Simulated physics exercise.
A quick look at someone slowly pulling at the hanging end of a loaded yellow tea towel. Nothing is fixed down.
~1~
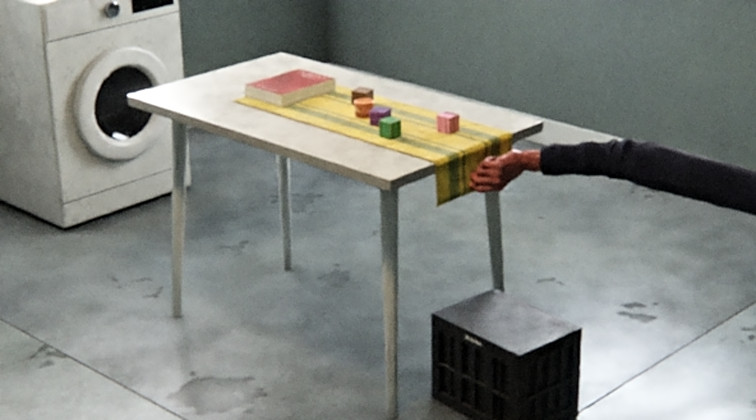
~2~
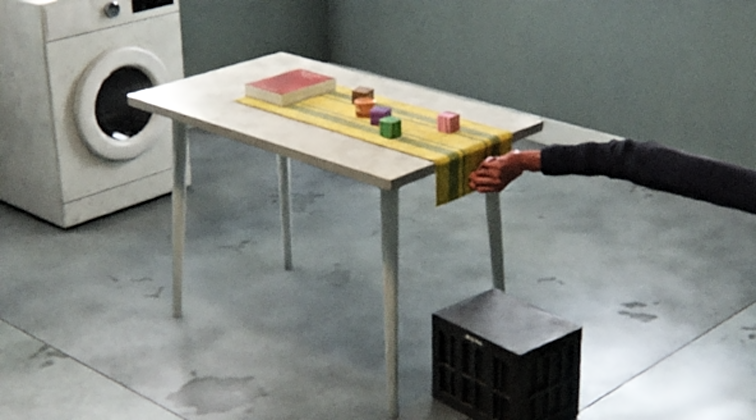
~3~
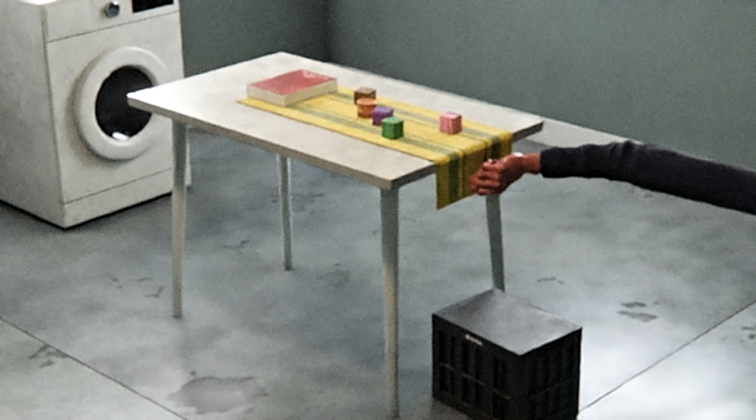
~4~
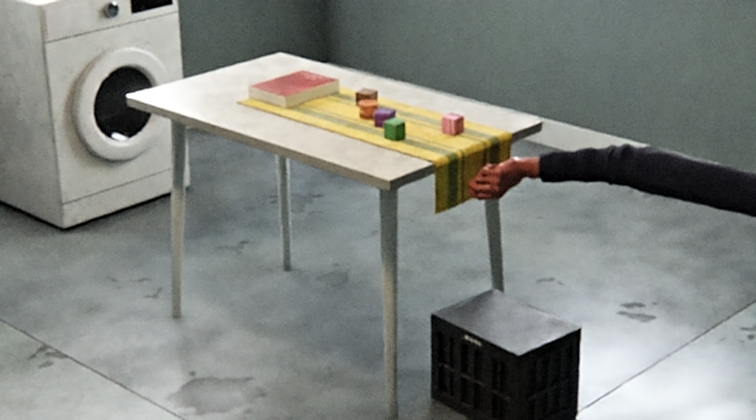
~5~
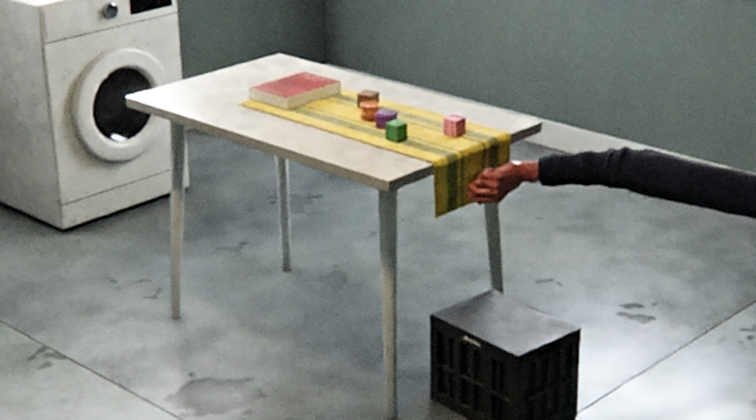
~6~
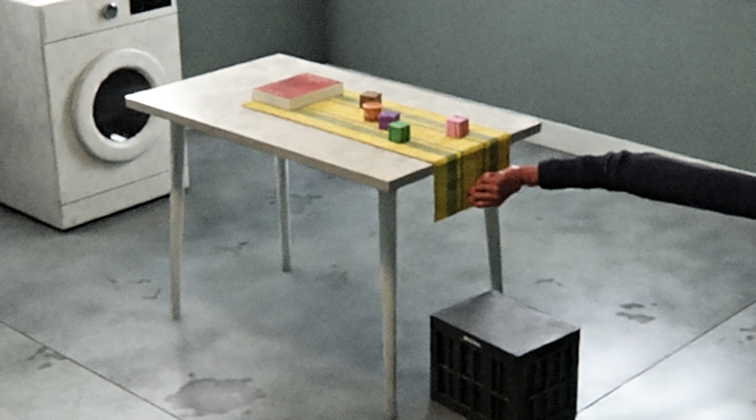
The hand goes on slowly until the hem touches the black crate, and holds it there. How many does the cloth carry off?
The count of fallen things is three.
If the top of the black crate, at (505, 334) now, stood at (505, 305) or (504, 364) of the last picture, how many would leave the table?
In that case 2 and 4.
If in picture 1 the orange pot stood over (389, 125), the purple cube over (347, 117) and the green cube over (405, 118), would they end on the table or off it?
The orange pot is carried off, the purple cube does not fall, the green cube is carried off.
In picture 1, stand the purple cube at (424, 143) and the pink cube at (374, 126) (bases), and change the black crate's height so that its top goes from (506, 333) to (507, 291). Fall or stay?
The purple cube drops off; the pink cube keeps its place on top.
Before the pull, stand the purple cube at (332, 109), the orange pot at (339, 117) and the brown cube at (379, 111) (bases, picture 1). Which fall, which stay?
The purple cube survives, the orange pot stays on, the brown cube does not fall.
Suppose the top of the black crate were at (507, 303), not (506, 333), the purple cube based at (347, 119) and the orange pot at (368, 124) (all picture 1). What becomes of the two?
The purple cube remains up; the orange pot survives.
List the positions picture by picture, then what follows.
In the first picture, hem (436, 207); pink cube (448, 114); green cube (390, 120); purple cube (380, 109); orange pot (364, 101); brown cube (363, 89); top of the crate (506, 333).
In the second picture, hem (435, 207); pink cube (448, 114).
In the third picture, hem (436, 210); green cube (393, 120).
In the fourth picture, hem (435, 214); purple cube (385, 111); top of the crate (506, 333).
In the fifth picture, hem (435, 219); orange pot (370, 104).
In the sixth picture, hem (434, 223); pink cube (458, 119); green cube (399, 124); purple cube (389, 113); orange pot (373, 105); brown cube (371, 93).
Early on, hem near (474, 246); pink cube gone.
Midway, hem on the crate; pink cube, green cube and purple cube gone.
Finally, hem on the crate; pink cube, green cube and purple cube gone. It carries off three.
